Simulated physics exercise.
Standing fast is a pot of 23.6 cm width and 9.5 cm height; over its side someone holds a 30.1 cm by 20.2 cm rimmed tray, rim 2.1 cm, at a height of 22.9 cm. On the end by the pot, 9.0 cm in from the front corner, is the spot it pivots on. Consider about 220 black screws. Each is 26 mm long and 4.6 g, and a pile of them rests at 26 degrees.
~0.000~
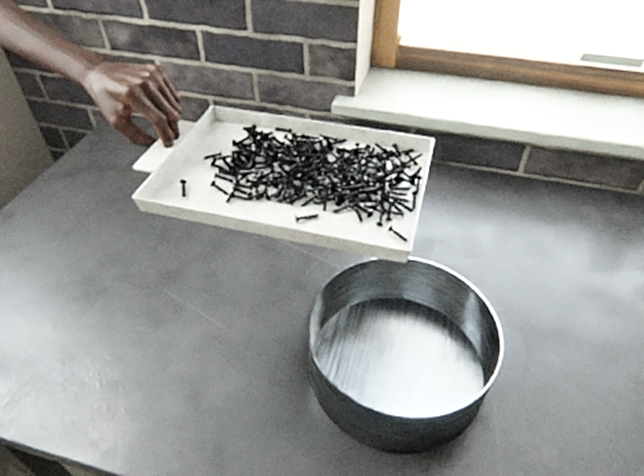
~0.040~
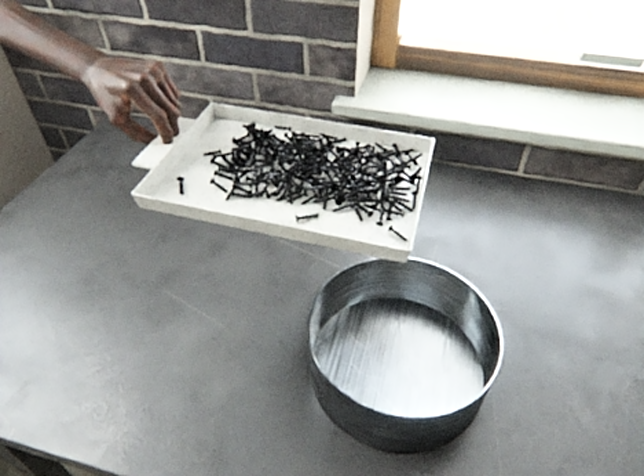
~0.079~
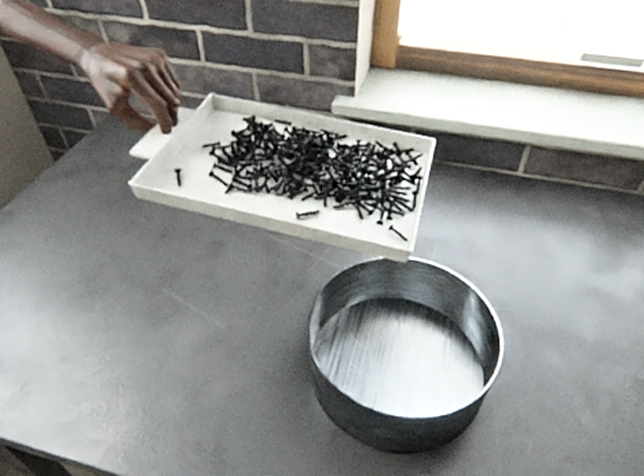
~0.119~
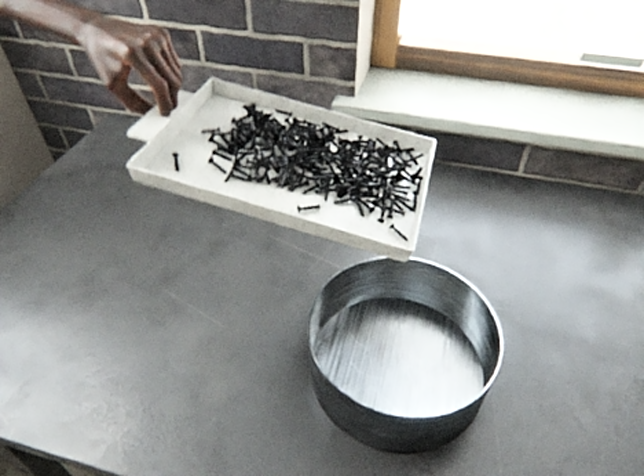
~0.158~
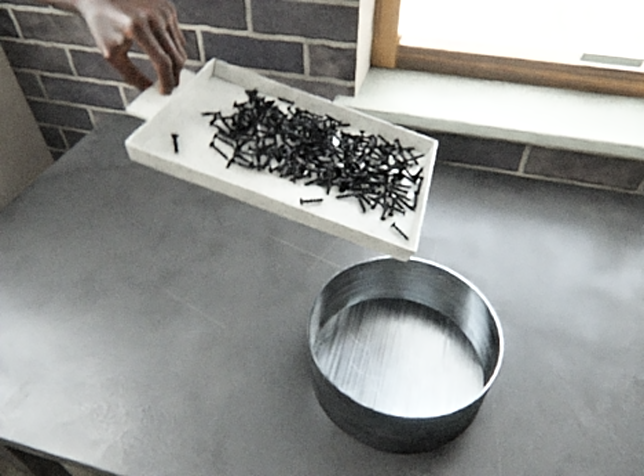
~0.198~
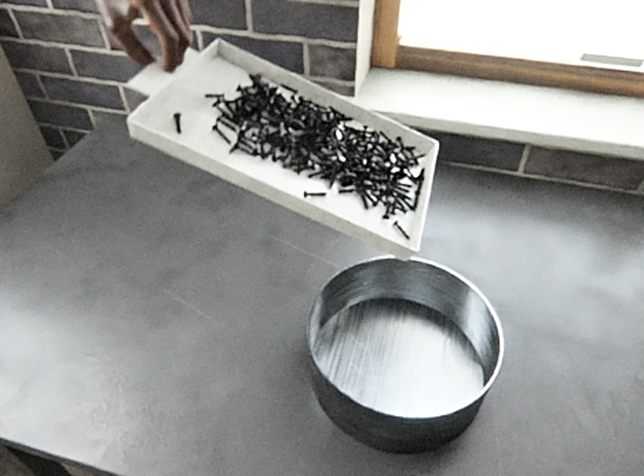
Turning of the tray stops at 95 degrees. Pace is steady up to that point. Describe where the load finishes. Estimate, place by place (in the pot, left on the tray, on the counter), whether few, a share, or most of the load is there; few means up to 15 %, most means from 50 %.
My estimate: Pot: A share, left on the tray: Few, counter: Most.
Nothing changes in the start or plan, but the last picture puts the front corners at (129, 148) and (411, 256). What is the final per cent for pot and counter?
You'd end with pot at 95 and counter at 5.
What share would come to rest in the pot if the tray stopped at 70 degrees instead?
Around 25 in a hundred.
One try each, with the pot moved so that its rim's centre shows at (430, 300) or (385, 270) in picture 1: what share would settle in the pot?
About 70 percent the first time and about 40 percent the second.
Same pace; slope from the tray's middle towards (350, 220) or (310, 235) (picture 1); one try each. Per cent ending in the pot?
Roughly 100 % for the first direction, roughly 90 % for the second.
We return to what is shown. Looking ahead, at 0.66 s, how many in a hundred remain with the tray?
Around 60 percent.
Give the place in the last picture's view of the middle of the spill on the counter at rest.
Somewhere around (498, 298), I'd say.
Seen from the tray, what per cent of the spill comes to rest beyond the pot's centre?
Near 100 in a hundred.
After 0.47 s, tilt 57 degrees; the tray holds 100 %, the pot 0 %.
After 0.66 s, tilt 83 degrees; the tray holds 60 %, the pot 0 %.
Then, at 0.96 s, tilt 95 degrees; the tray holds 5 %, the pot 35 %.
At rest (2.1 s), pot 40 %, tray 0 %, counter 60 %.
